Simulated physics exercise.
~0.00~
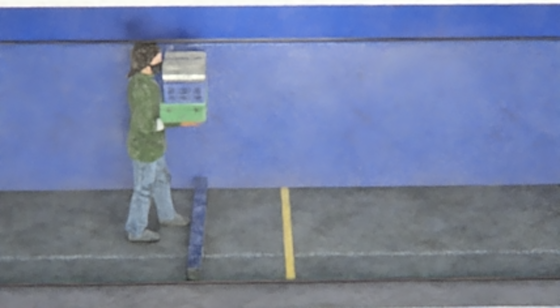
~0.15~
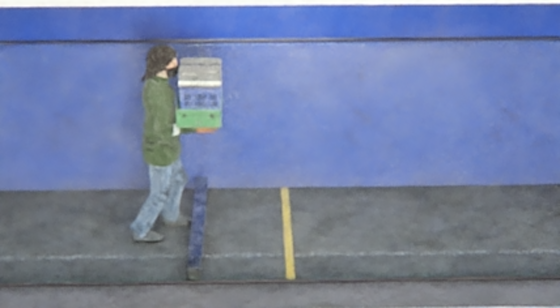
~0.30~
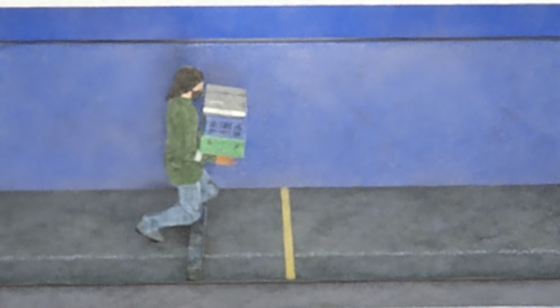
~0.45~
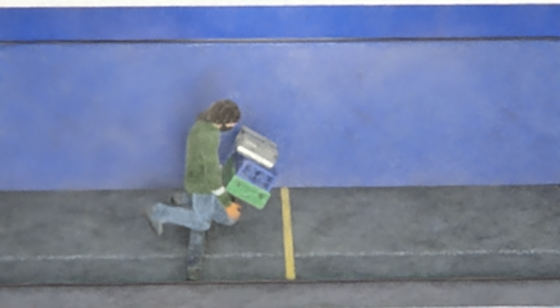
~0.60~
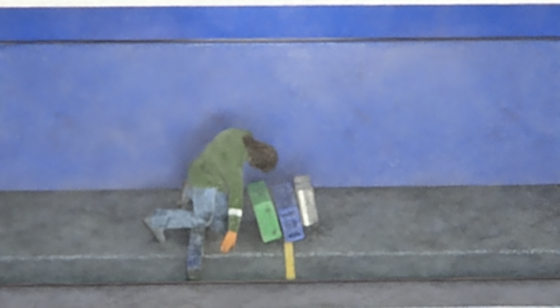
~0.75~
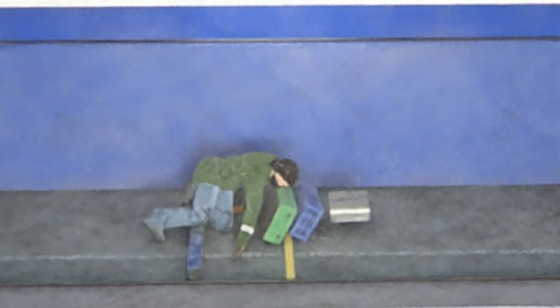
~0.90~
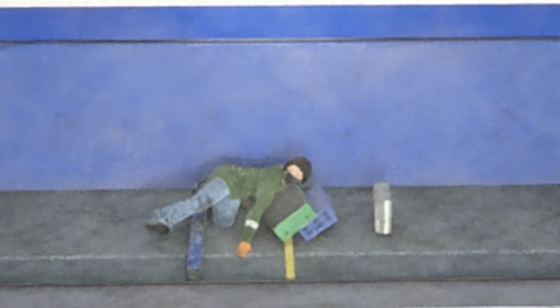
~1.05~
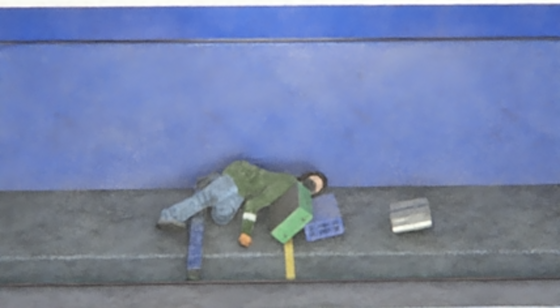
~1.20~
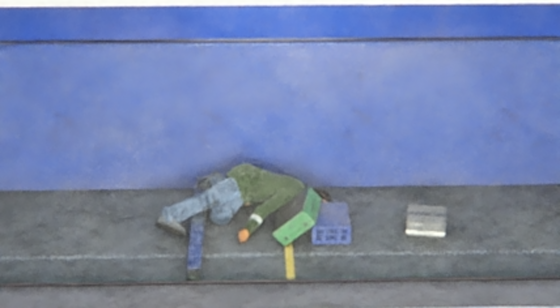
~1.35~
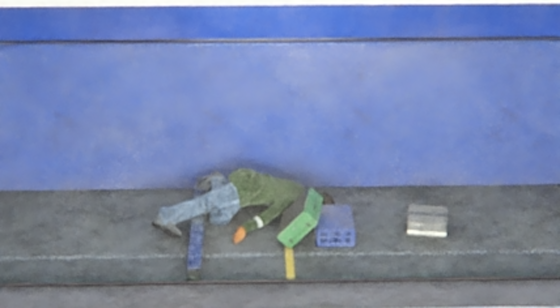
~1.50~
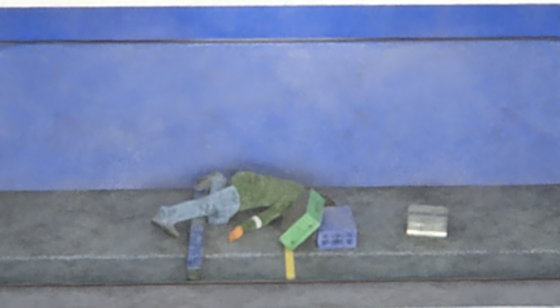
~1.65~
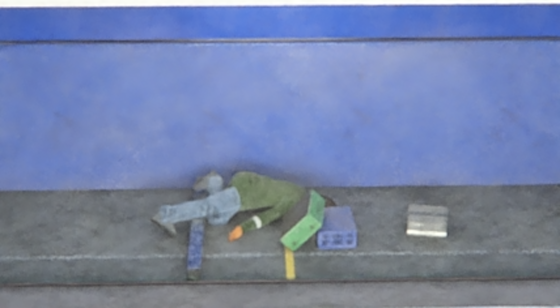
On a grey floor before a blue wall, a person in a green top carrying three stacked boxes pitched forward over a low blue rail, spilling them rightward, and ended sprawled limply, the green and blue boxes close by and the grey one farther right.
